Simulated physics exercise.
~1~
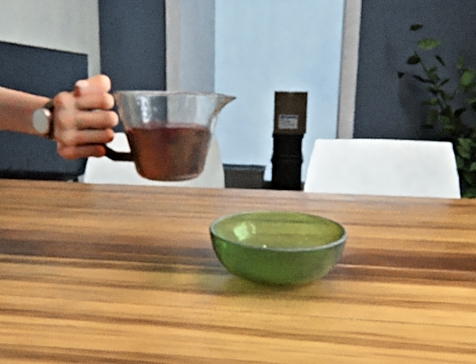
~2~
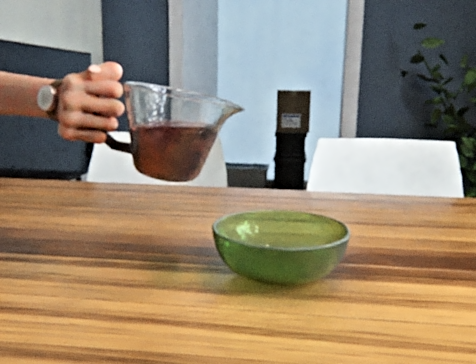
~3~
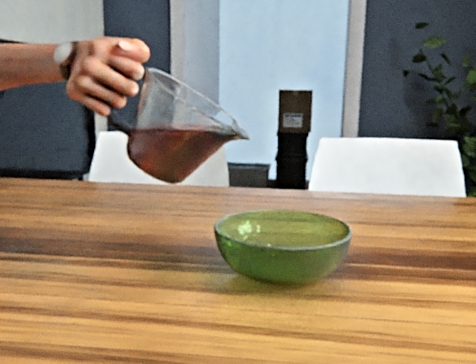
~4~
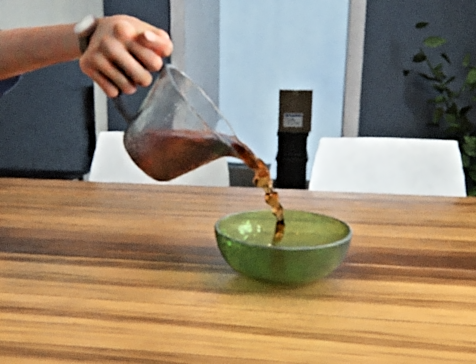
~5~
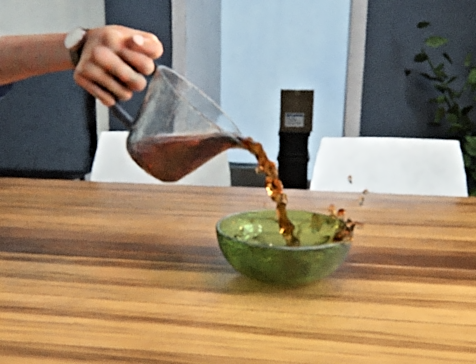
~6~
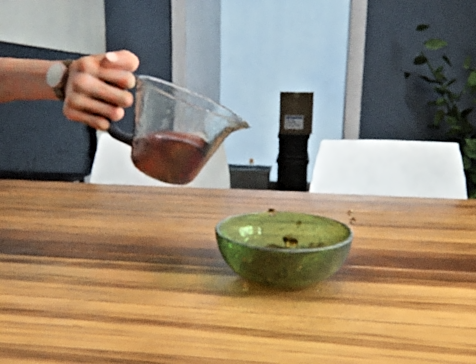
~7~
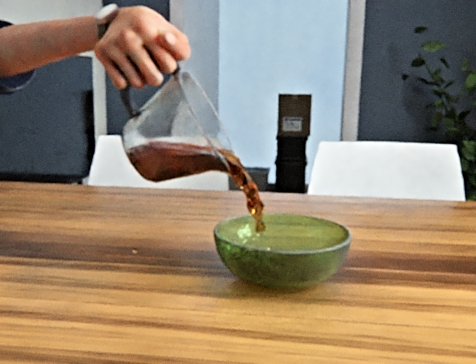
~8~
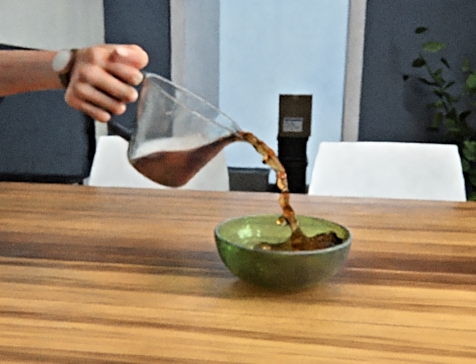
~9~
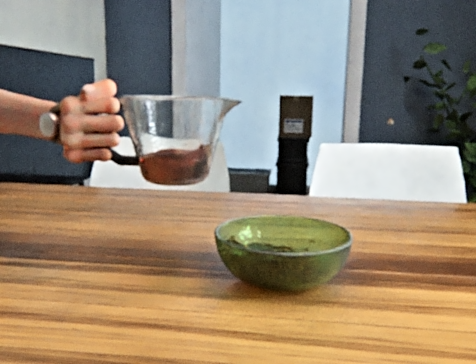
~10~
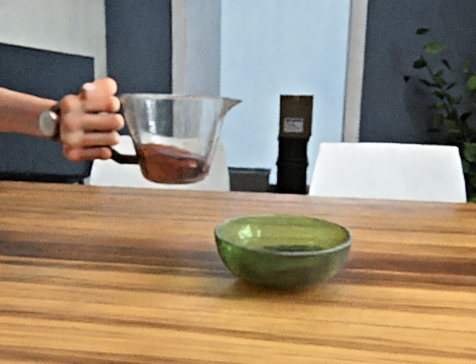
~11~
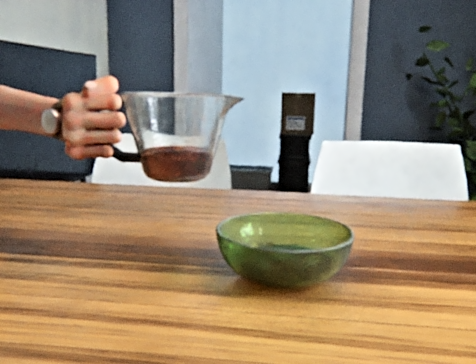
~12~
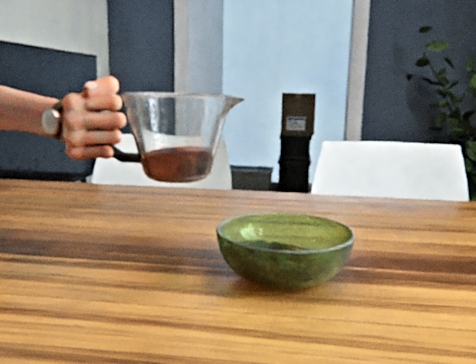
A hand with a wristwatch holds a clear glass jug of reddish-brown tea above a striped wooden table, seen from the side by a slightly swaying camera. A green glass bowl sits to the jug's lower right, with white chairs, a dark pillar-like object and a leafy plant behind. The hand tips the jug rightward, and a thin stream falls into the bowl, splashing at its far side. It eases the jug back and the stream stops, then tilts it more steeply and pours again. Finally the jug is levelled, still holding some tea, above the partly filled bowl.
